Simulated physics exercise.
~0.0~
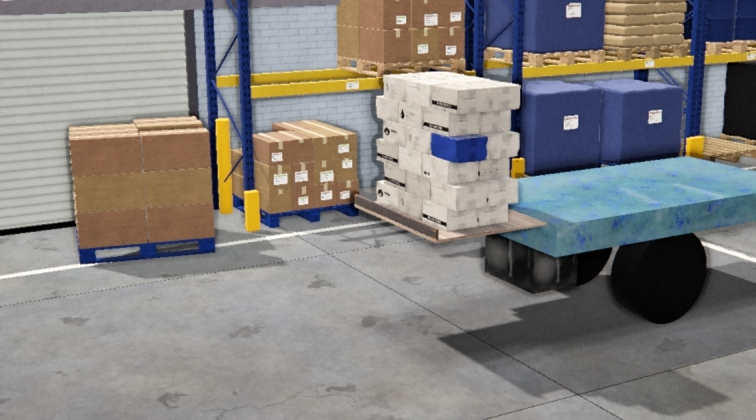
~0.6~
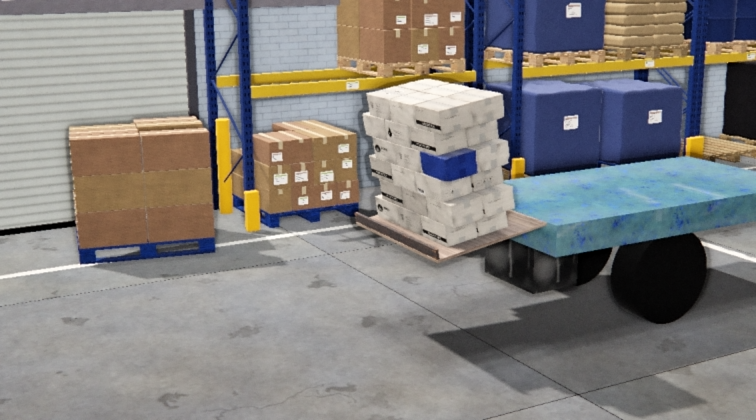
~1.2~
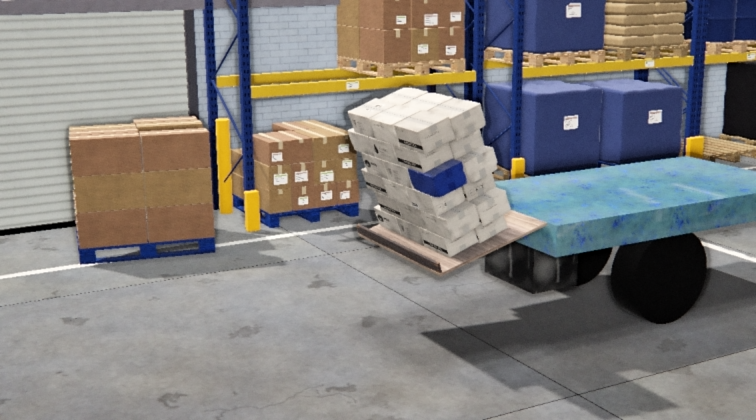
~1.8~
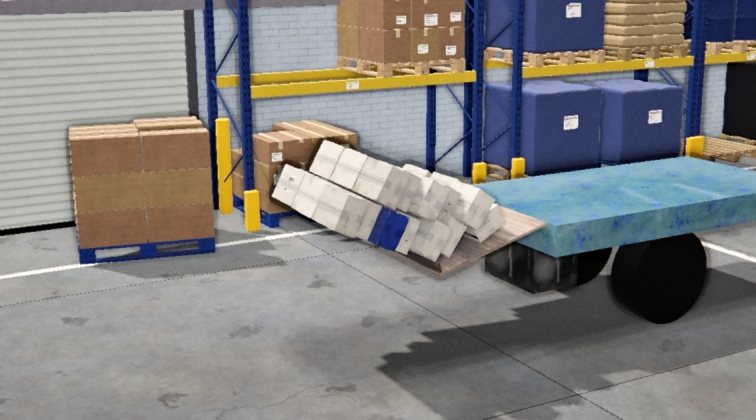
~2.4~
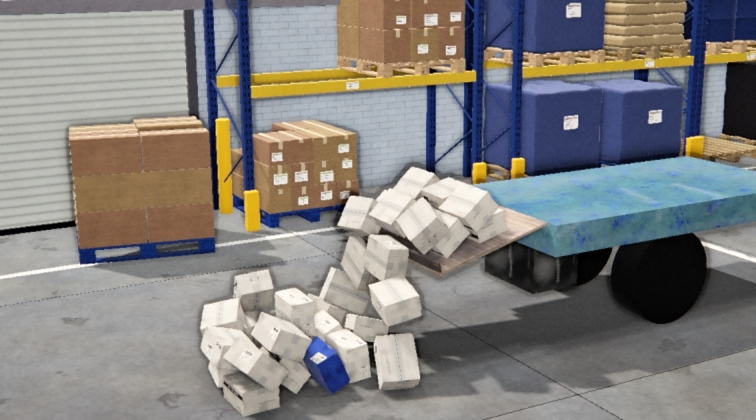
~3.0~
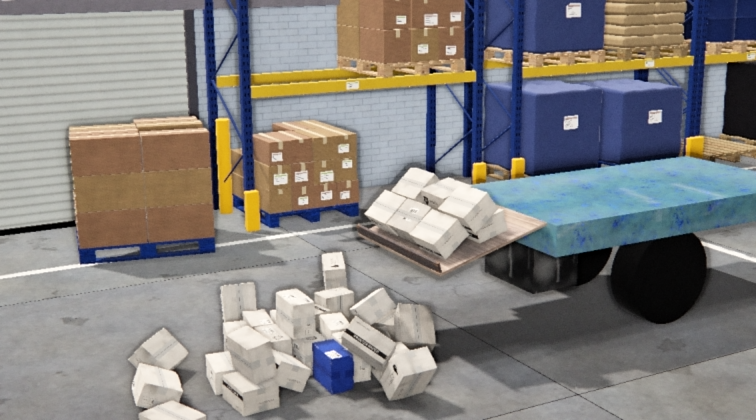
In a warehouse, a stack of white parcels with one blue one tilts left as the flap beneath it slopes down from a blue flat-bed, then topples and spills, leaving most parcels, including the blue one, scattered on the floor and a few on the flap.
